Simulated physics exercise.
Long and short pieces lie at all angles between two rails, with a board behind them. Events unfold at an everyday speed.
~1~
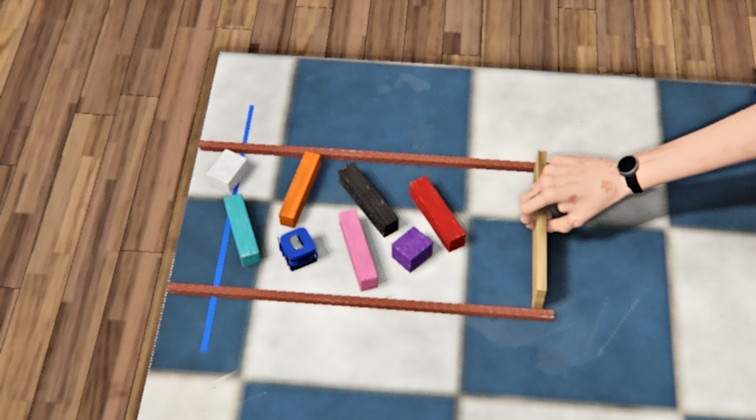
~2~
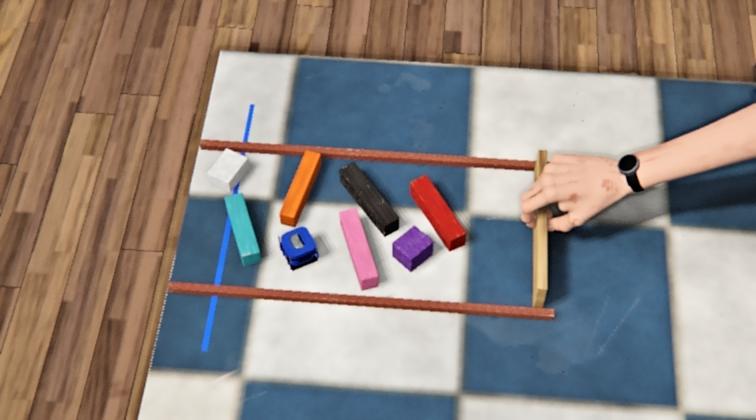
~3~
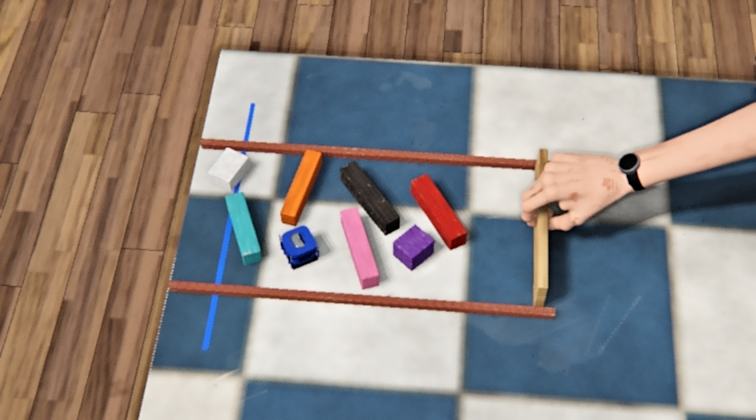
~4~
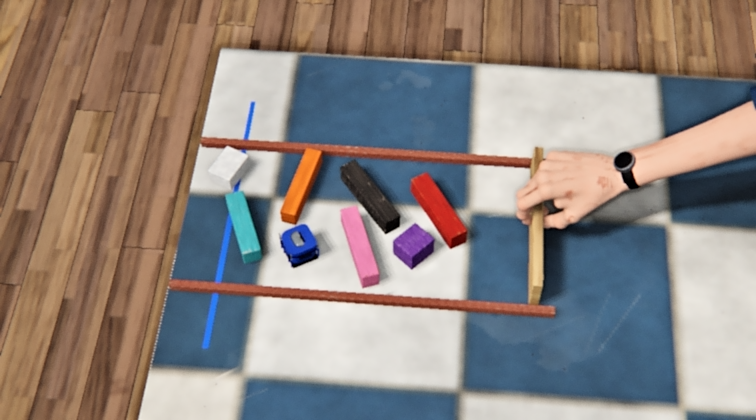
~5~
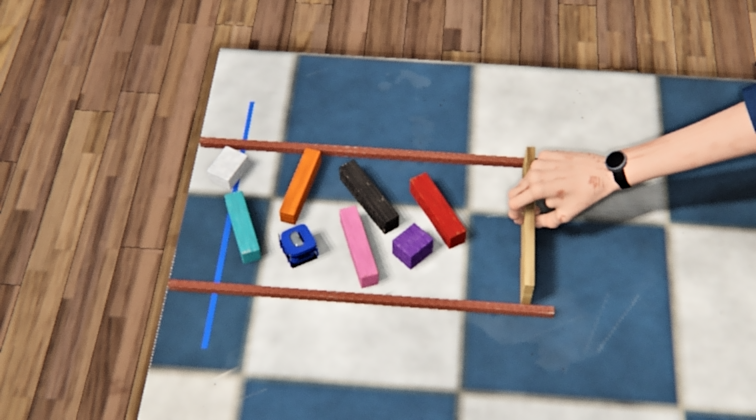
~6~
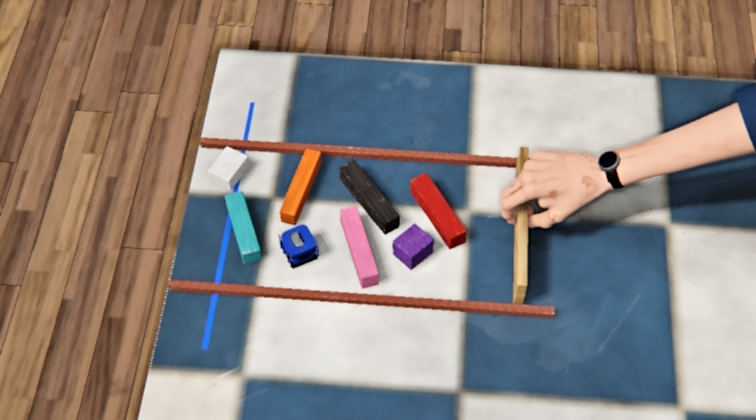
A hand wearing a dark watch rests on a wooden board, then slides it slightly left between two reddish-brown rails, on a blue-and-white checked surface above a wood floor, seen from above at an angle. Between the rails lie white, turquoise, orange, black, pink, red and purple pieces and a blue tape, with a blue line at left. The pieces stay still, and the view barely shifts.
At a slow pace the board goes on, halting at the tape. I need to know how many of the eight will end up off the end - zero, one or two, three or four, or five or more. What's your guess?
In this one, three or four spill over.
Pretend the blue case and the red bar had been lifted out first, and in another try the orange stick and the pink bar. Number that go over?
You'd see 2 fallen, and 2 in the other try.
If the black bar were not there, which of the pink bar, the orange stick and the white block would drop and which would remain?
The pink bar: Remains. The orange stick: Remains. The white block: Drops.
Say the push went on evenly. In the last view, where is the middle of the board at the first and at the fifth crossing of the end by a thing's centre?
The middle is near (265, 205) first and near (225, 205) after.
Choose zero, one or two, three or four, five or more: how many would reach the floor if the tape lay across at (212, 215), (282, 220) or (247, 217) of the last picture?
Place one: At least five; place two: No fall at all; place three: 1 or 2.
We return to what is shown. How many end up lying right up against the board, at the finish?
The count in contact is 2.
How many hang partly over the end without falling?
That adds up to 1.
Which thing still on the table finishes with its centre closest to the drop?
Pink bar.
A little later, none off yet; white block at rest near (229, 169); turquoise bar at rest near (243, 227); orange stick at rest near (301, 187).
Next, none off yet; white block at rest near (229, 169); turquoise bar shifted a little near (229, 229); orange stick shifted a little near (274, 182).
When it is over, the number that fall off is three or four; down, blue case, orange stick, turquoise bar and white block.
